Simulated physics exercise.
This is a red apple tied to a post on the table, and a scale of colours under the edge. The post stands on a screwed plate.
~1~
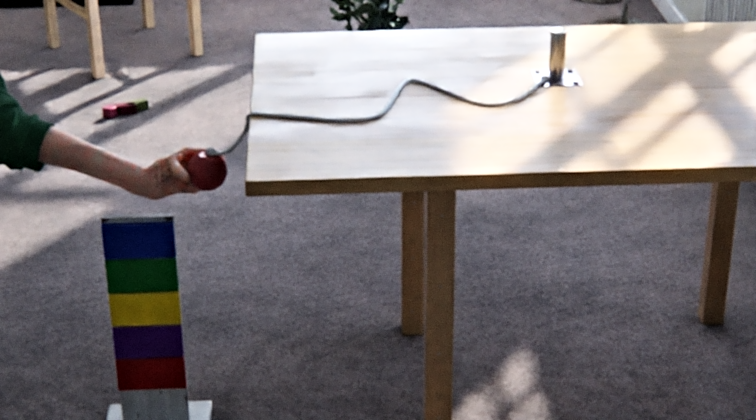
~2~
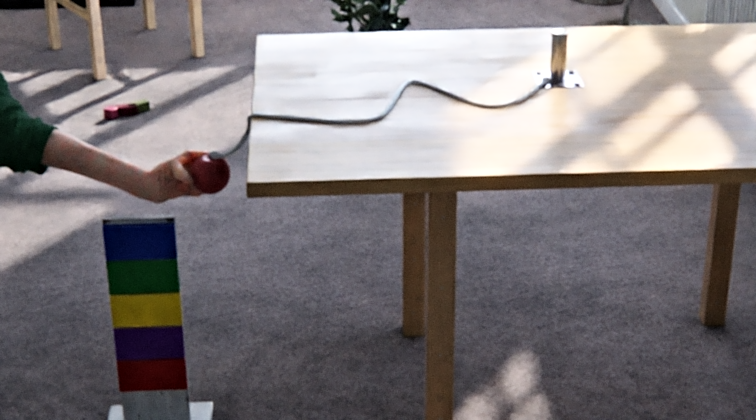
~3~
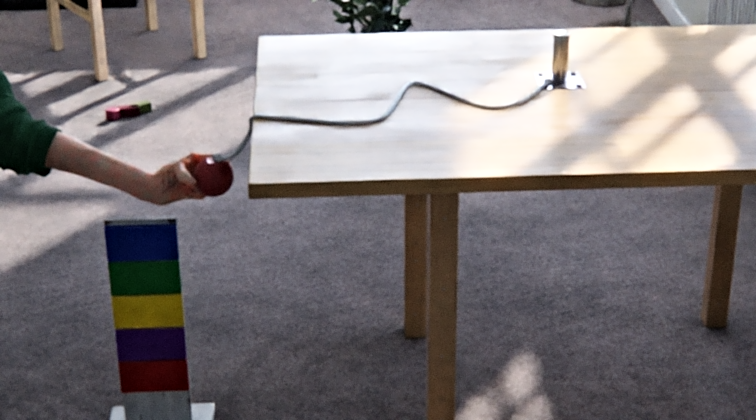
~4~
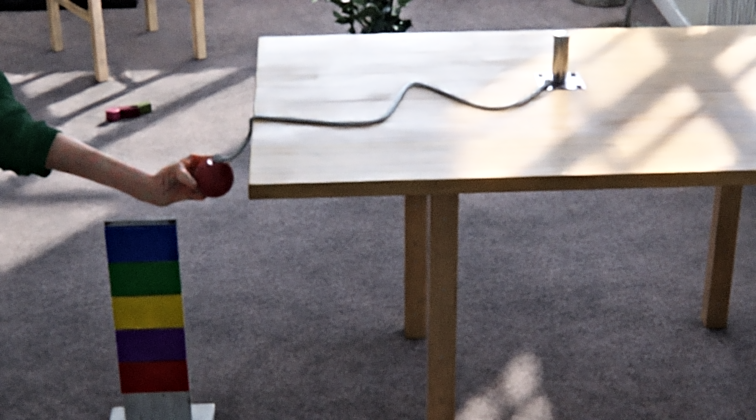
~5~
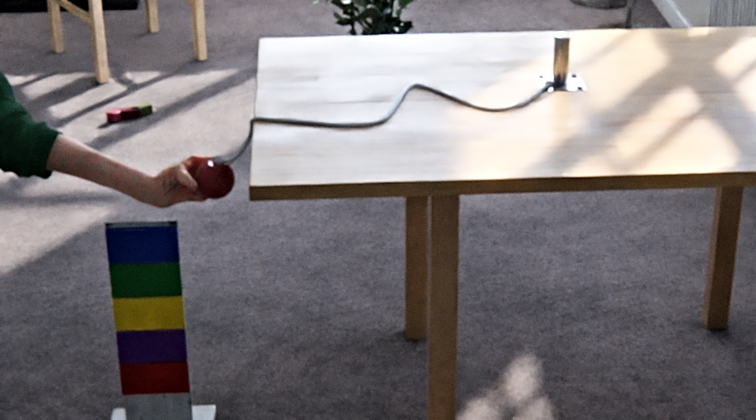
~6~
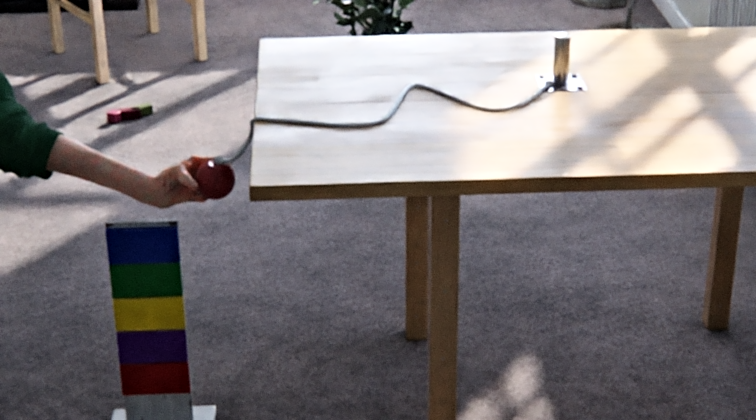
Red apple tied by a slack lead to a table post staying almost still in a hand above a coloured scale.
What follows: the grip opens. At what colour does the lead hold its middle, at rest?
Its middle rests at the yellow band.
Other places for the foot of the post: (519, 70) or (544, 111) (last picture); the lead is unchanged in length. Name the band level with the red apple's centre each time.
One after the other, purple; purple.
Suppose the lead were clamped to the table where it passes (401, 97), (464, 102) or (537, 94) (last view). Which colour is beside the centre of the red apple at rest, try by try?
Taking them in turn: Blue; green; yellow.
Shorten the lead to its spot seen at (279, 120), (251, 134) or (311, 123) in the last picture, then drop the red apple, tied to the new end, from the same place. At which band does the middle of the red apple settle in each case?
Taking them in turn: Blue; green; none, it hangs higher.
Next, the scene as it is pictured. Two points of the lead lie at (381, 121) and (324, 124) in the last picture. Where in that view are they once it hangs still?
They go to (254, 117) and to (257, 170).
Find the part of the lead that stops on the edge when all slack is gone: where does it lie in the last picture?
That spot is around (381, 121).
Early on, apple near (270, 303); level with yellow.
Midway, apple near (253, 308); level with yellow.
Finally, apple near (263, 306); level with yellow. The yellow one.
